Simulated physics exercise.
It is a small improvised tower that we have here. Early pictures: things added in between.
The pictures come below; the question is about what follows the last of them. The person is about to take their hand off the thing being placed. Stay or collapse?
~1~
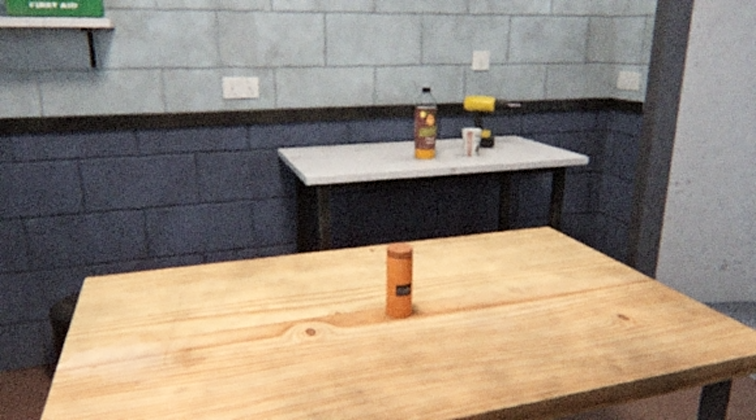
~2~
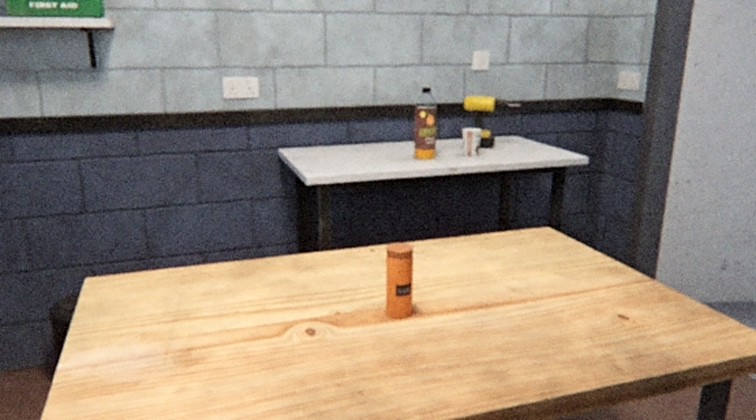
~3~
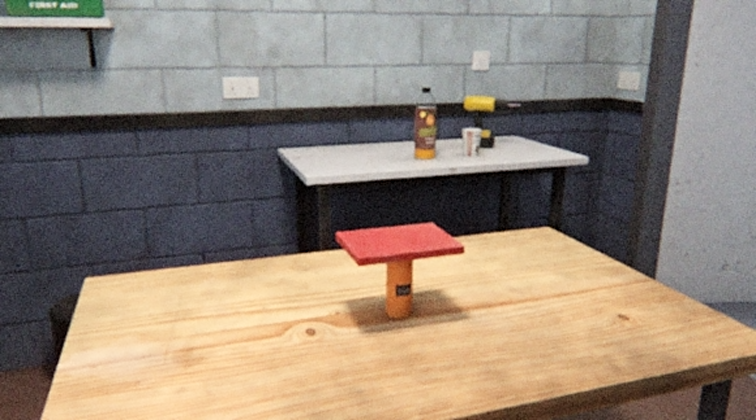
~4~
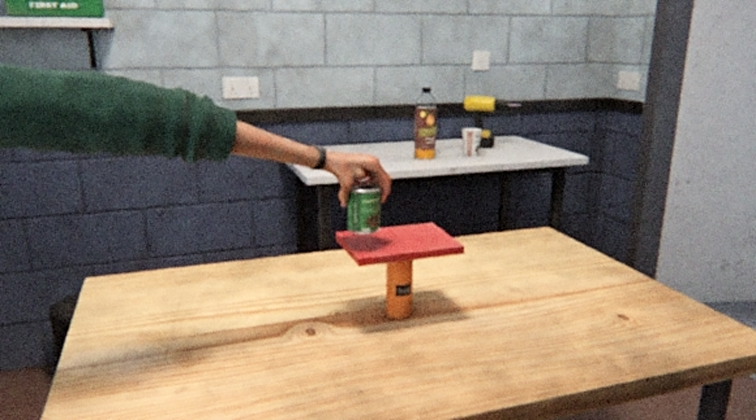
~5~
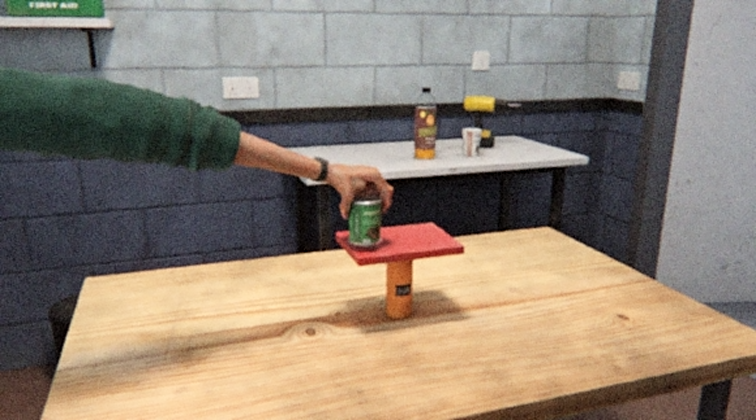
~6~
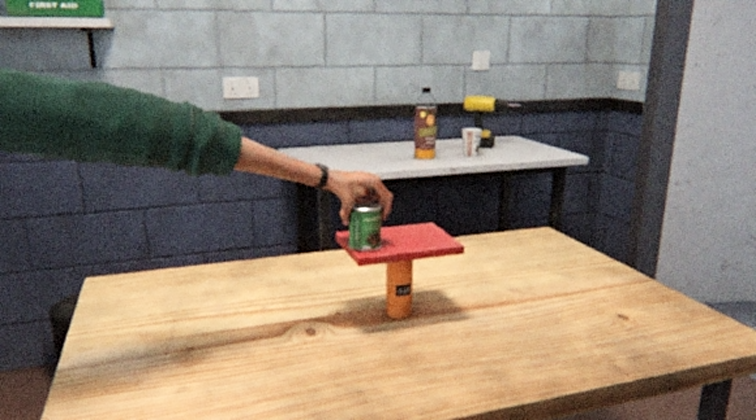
My guess is that something will drop.
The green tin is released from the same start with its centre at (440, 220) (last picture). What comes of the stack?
What happens next is that it goes down.
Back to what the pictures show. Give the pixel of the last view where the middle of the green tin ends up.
End position: Approximately (323, 322).
Then, 0.40 s later than the last frame, green tin now fallen; red lid on its side.
Then, 0.50 s later than the last frame, red lid now fallen.
When it is over, fallen, green tin and red lid; orange jar as before. End places, in pixels of the last picture, green tin near (323, 322). The stack comes apart.
